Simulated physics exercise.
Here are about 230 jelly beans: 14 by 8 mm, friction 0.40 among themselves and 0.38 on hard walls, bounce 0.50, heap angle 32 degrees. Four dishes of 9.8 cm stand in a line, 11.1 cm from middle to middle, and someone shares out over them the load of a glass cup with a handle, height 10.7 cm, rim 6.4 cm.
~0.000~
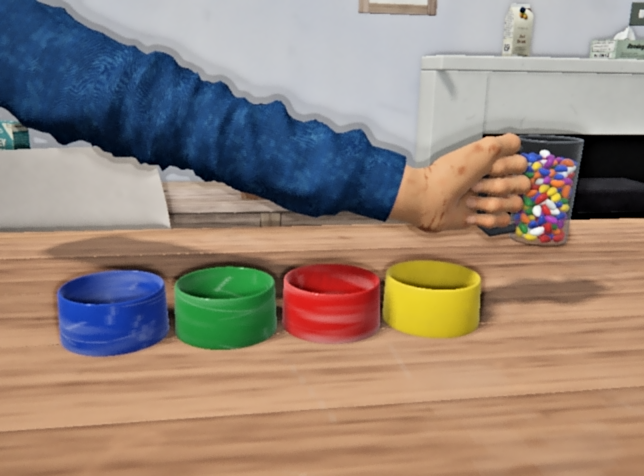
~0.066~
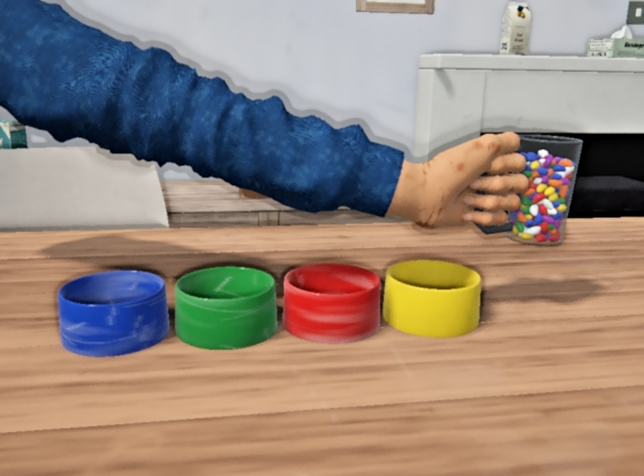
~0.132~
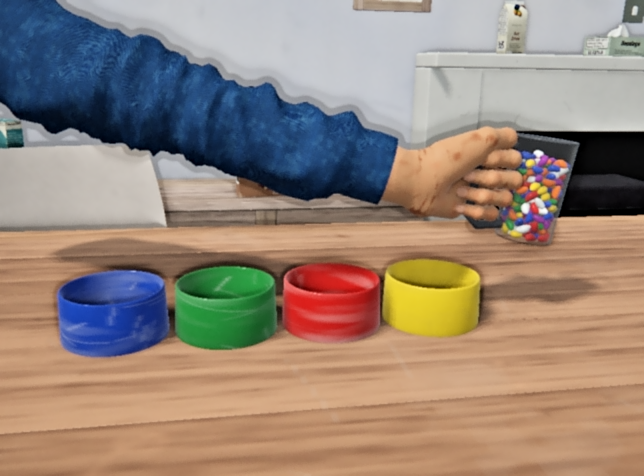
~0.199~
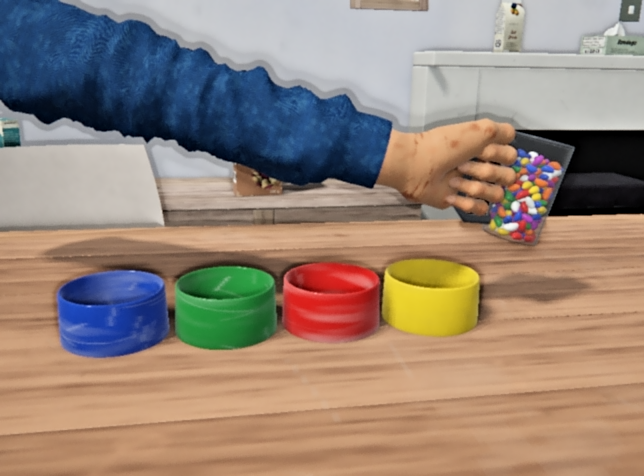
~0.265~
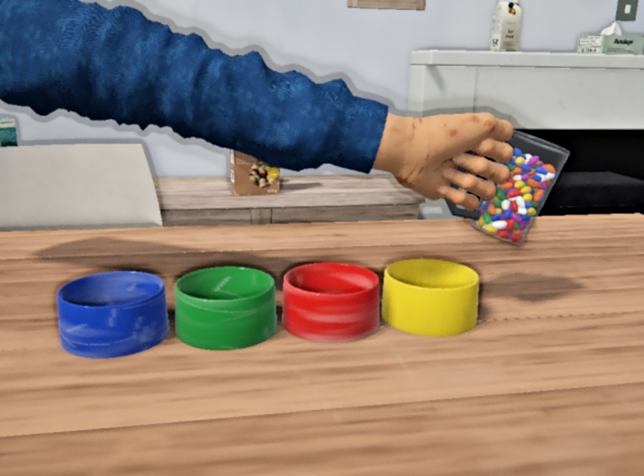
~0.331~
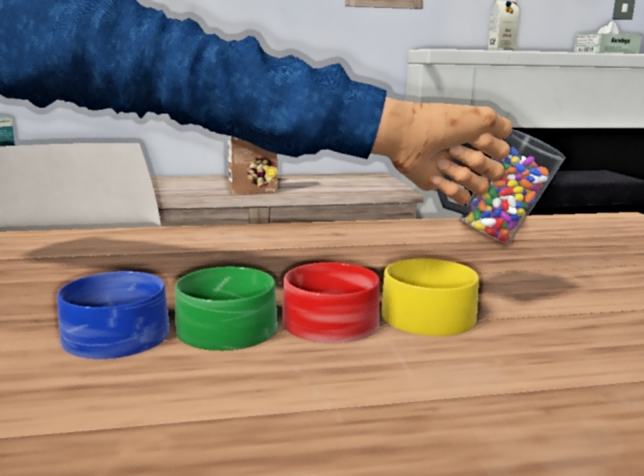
We see a hand in a blue sleeve holding a clear cup of colourful jelly beans beyond a row of blue, green, red and yellow dishes; it shifts the cup slightly left while tilting it gradually to the right.
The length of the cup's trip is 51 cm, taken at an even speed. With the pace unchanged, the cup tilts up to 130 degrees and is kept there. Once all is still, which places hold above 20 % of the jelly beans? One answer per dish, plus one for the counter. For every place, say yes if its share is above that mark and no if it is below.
Red: No, blue: No, green: No, yellow: Yes, counter: No.
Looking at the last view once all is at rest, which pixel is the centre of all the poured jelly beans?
Somewhere around (428, 296) in the final frame.
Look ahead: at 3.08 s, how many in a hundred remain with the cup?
Somewhere close to 0 percent.
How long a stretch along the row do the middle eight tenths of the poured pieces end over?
I'd estimate close to 6 cm.
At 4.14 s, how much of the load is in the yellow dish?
By that moment it's near 95 percent.
After 1.98 s, tilt 130 degrees; cup holds 0 %, yellow 95 %.
After 3.08 s, tilt 130 degrees; cup holds 0 %, yellow 95 %.
Then, at 4.14 s, tilt 130 degrees; cup holds 0 %, yellow 95 %.
At rest (4.4 s), red 0 %, blue 0 %, green 0 %, yellow 95 %, counter 5 %.
